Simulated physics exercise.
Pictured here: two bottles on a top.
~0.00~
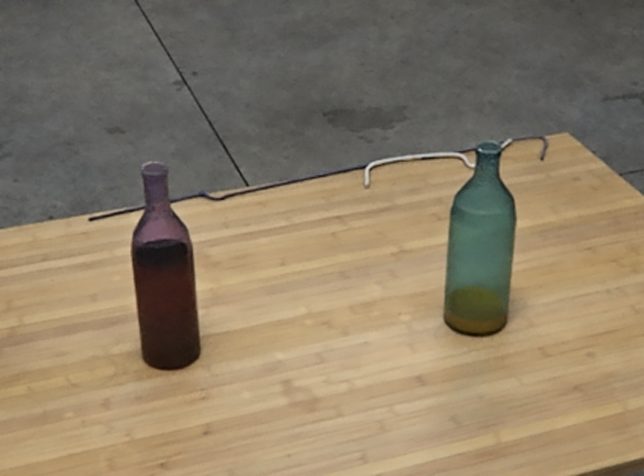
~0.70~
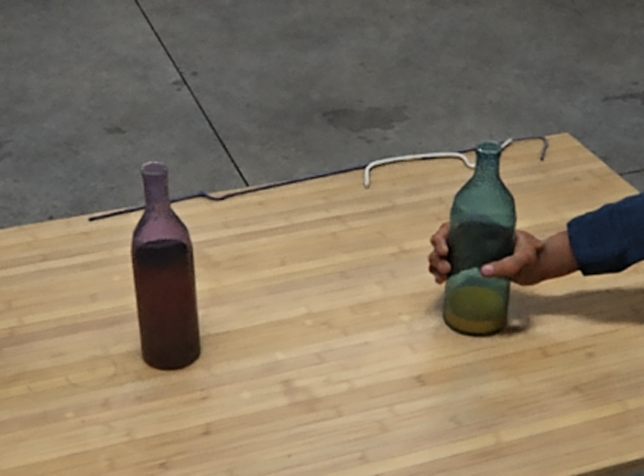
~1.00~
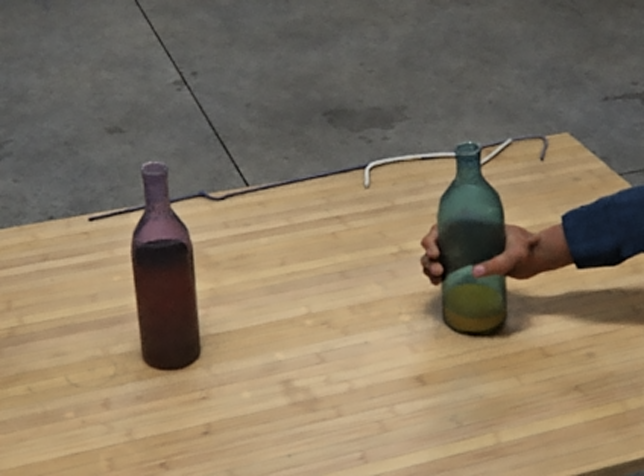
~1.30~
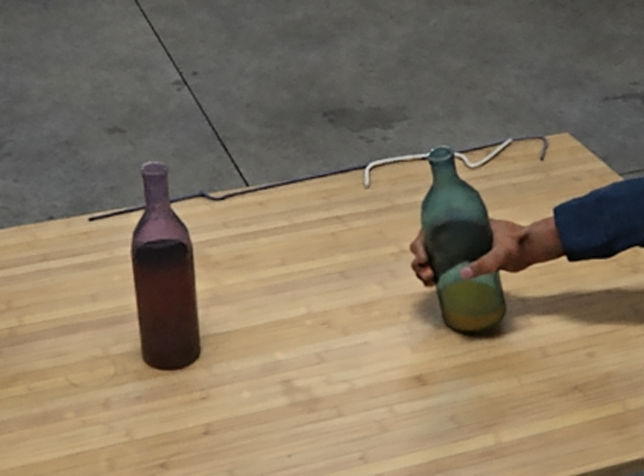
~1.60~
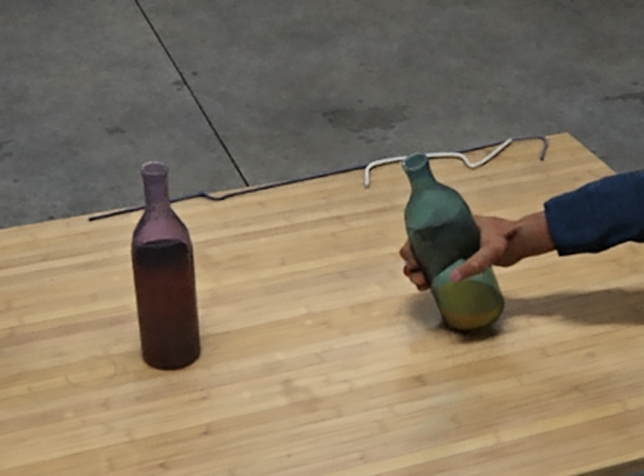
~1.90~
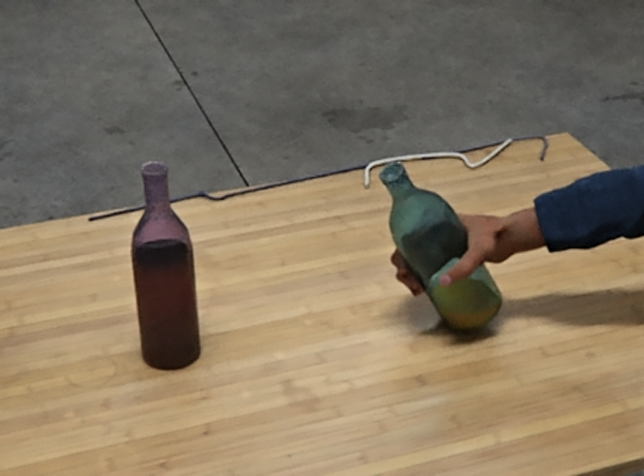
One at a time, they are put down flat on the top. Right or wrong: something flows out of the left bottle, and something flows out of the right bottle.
Left bottle: Right; right bottle: Wrong.
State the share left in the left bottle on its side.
Roughly 40 per cent.
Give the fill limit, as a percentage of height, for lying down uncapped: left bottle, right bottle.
I'd say near 22 per cent for the first and 24 per cent for the second.
Around 2.6 s, the right bottle is nearly down; right bottle, no leak.
Around 3.6 s, the right bottle lies flat; right bottle, no leak.
Around 6.5 s, both lie flat; right bottle, no leak; left bottle, it leaks.
